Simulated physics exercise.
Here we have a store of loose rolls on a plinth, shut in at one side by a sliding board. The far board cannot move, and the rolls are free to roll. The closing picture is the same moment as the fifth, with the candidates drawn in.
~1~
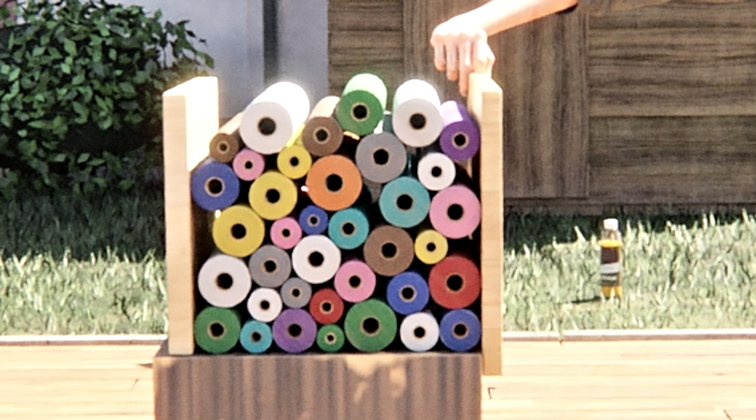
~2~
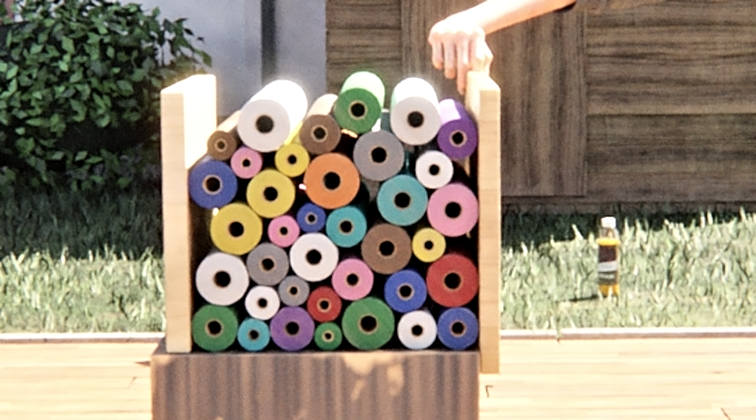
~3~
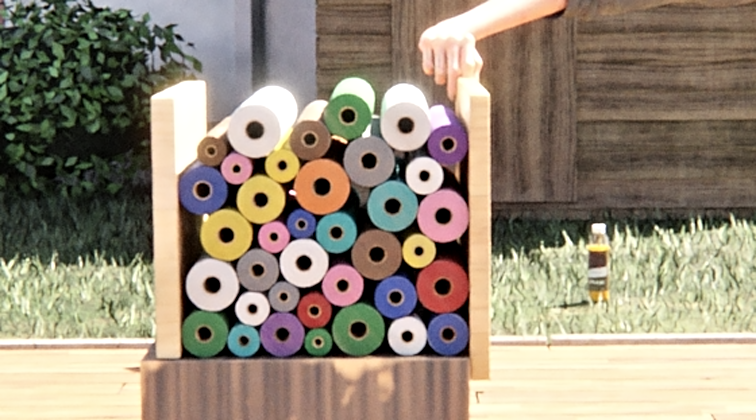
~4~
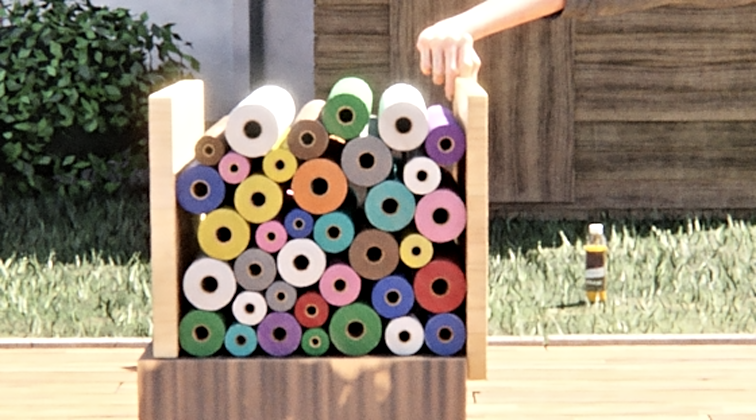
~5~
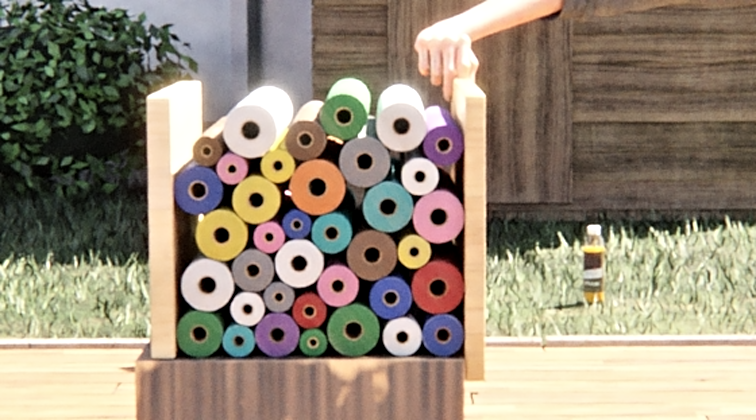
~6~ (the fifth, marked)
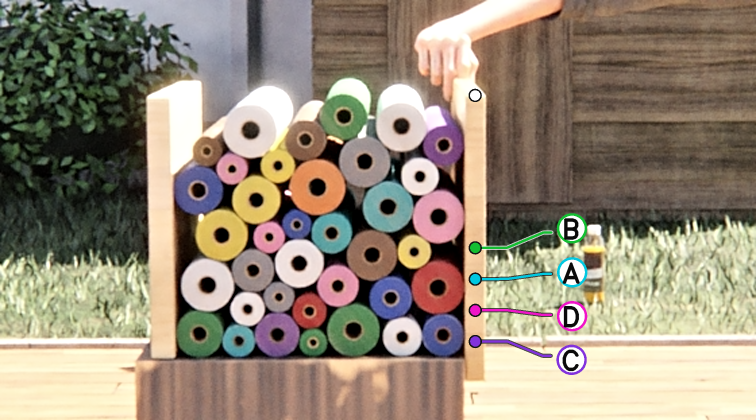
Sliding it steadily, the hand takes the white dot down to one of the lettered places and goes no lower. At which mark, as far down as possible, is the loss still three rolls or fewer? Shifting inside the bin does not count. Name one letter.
At most to B.
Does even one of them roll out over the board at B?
Yes.
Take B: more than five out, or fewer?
It loses fewer than five.
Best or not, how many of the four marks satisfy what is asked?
The number is one.
On the copy, A at (475, 279); B at (475, 248); C at (475, 341); D at (475, 310); the white dot at (475, 96).
On B. First, top of the board (465, 164).
Then, top of the board (465, 243).
Finally, top of the board (465, 247), one out over the board.
By contrast, A more than three out over the board; C more than three out over the board; D more than three out over the board.
